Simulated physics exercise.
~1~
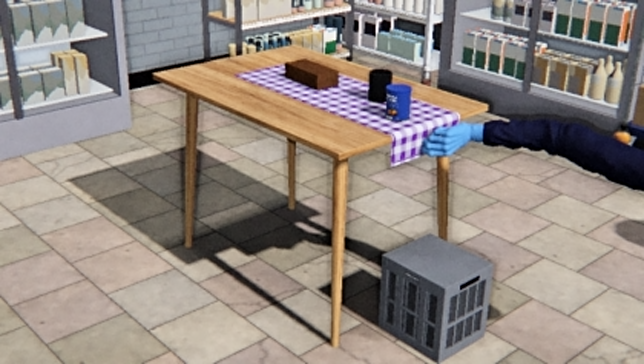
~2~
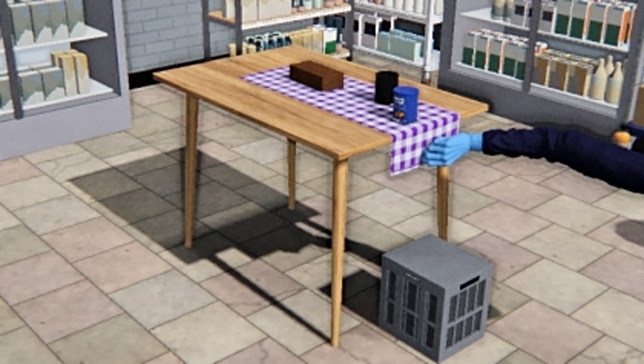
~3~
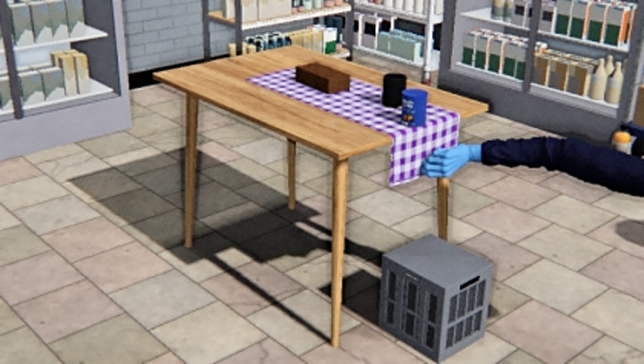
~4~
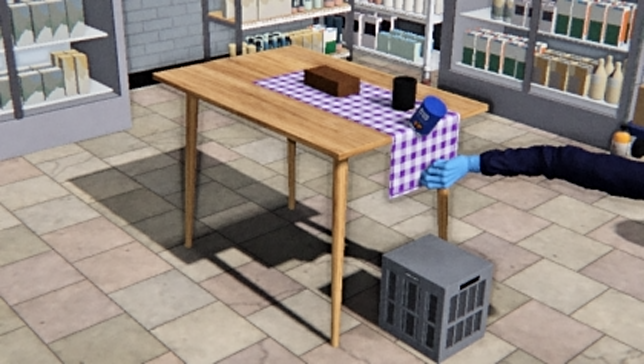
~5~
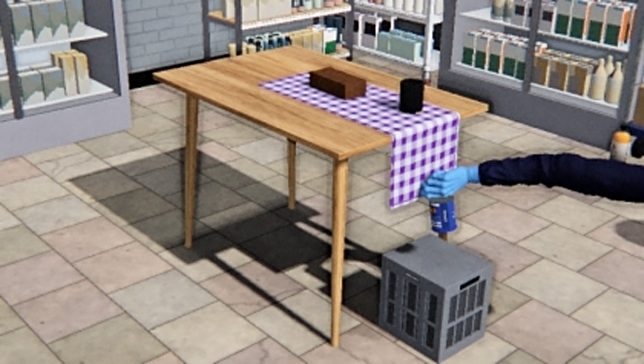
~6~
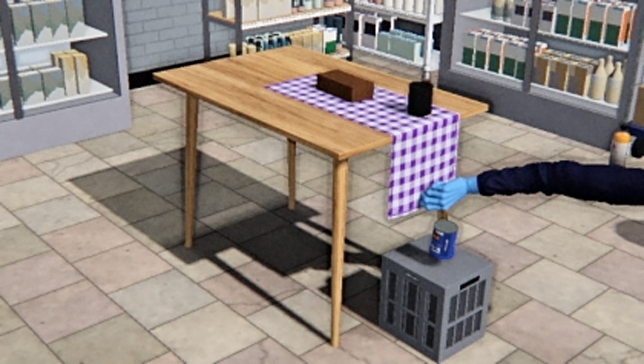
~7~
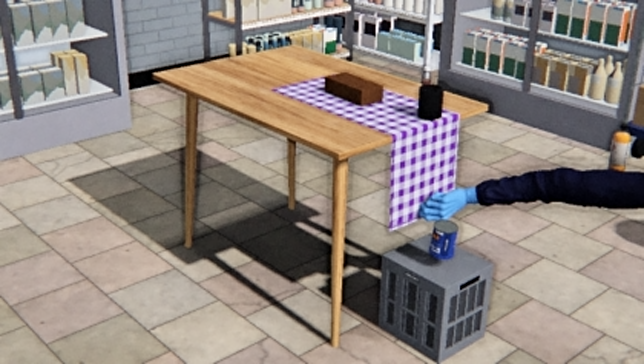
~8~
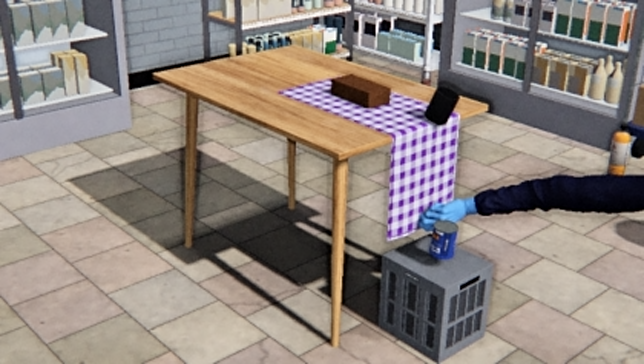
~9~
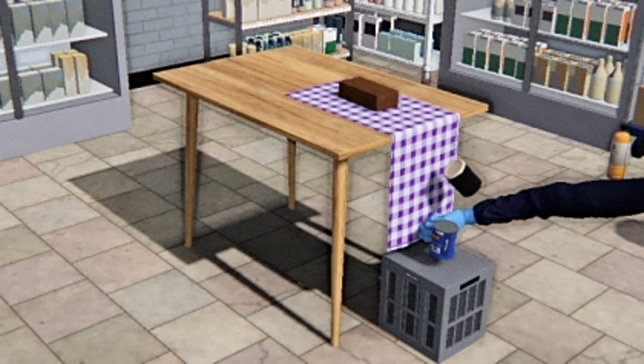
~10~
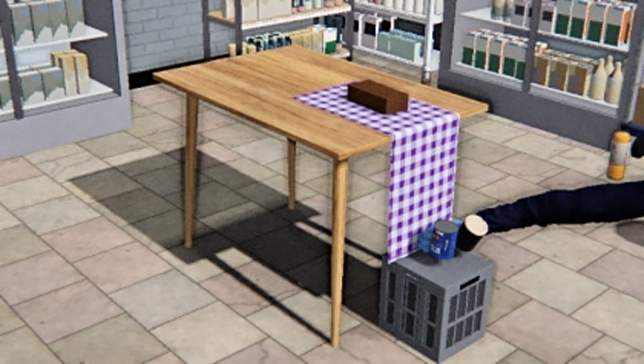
The clip opens on a wooden table in a room lined with shelves, where a purple checked runner holds a brown brick, a black mug and a blue tin, with a grey crate on the floor below. A blue-gloved hand grips the runner's hanging end and steadily draws it down, carrying all three objects toward the right. The blue tin leans over the edge first, then drops and lands upside down on the crate. The pull continues until the mug tips and falls too. Finally, the hem reaches the crate, the mug is upturned beside the tin, and the brick remains on the table.
